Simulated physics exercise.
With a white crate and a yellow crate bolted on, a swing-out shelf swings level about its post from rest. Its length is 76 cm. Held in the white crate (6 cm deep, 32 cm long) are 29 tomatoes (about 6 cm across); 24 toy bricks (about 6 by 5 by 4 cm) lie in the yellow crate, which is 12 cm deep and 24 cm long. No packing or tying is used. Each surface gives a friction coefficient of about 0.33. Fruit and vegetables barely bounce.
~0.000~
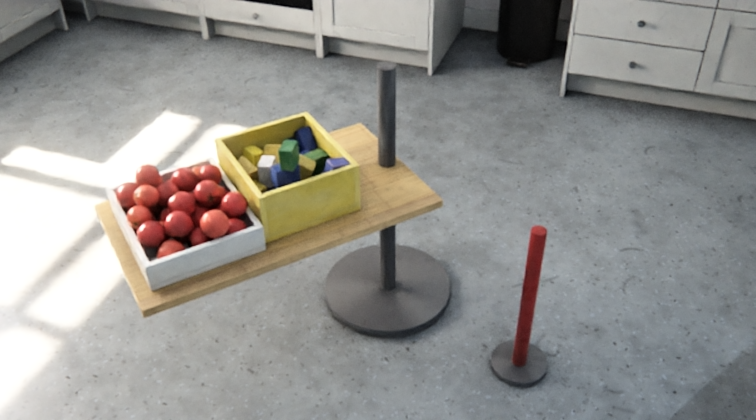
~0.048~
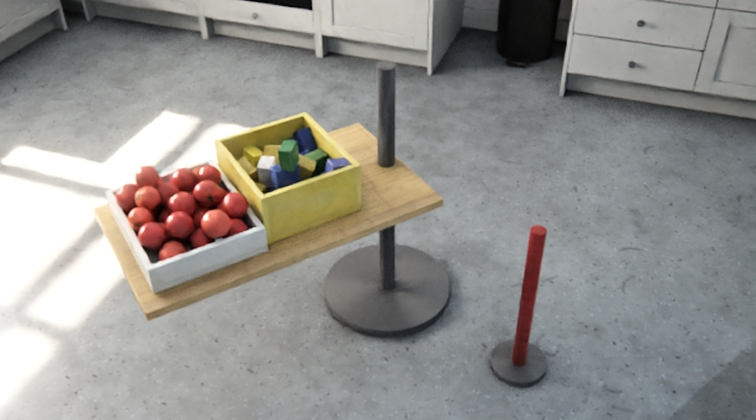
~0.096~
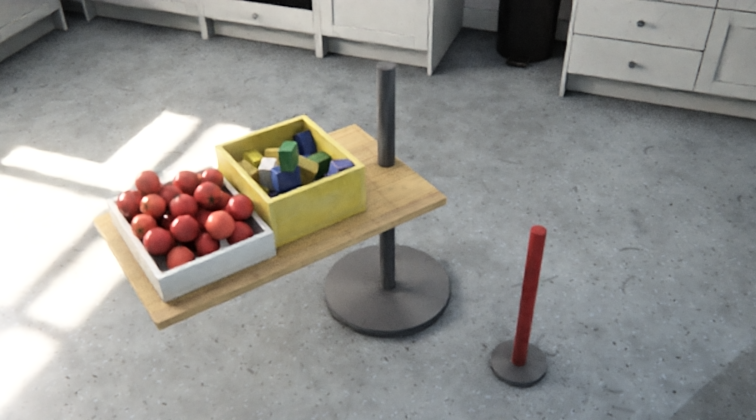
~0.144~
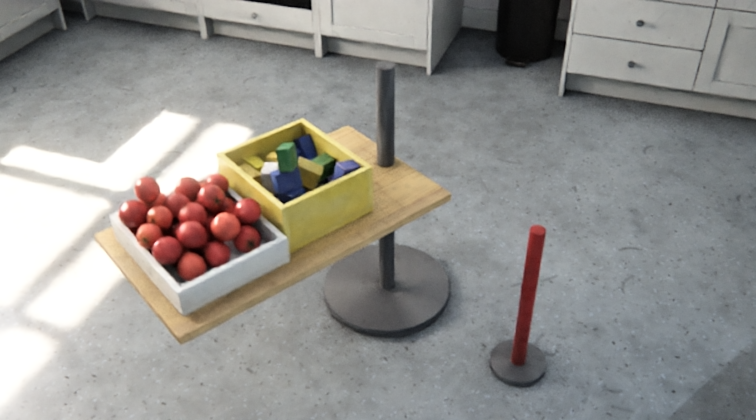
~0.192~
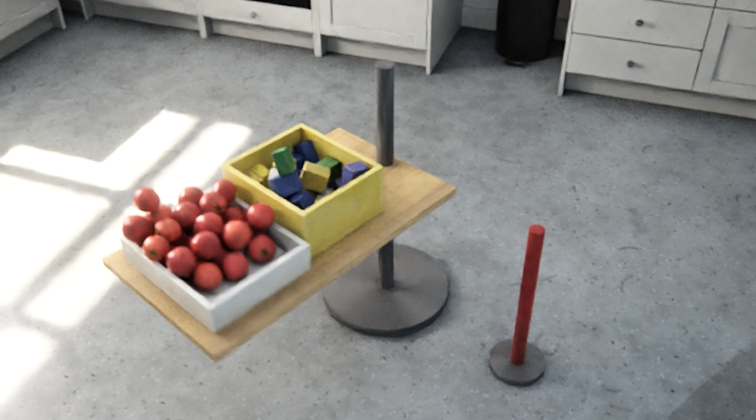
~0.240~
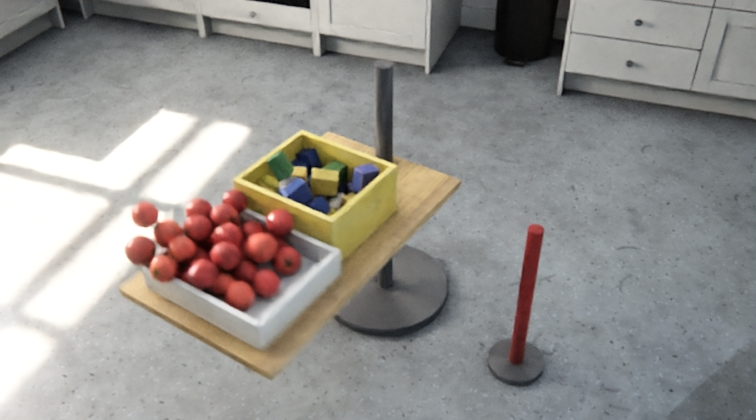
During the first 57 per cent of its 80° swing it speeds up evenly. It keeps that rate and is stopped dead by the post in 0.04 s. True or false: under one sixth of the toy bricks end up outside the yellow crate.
True.
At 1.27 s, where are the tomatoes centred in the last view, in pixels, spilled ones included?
Around (499, 326) in pixels.
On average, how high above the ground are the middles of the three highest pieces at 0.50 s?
I'd put it close to 62 cm.
After 0.42 s, end of the swing.
After 0.50 s, white crate 16 in, 13 out and yellow crate 23 in, 1 out.
After 0.62 s, white crate 15 in, 14 out and yellow crate 23 in, 1 out.
After 0.84 s, white crate 15 in, 14 out and yellow crate 23 in, 1 out.
When it is over (at 1.27 s), white crate 15 in, 14 out and yellow crate 23 in, 1 out. Asked share, 1 of 24, 4 per cent.
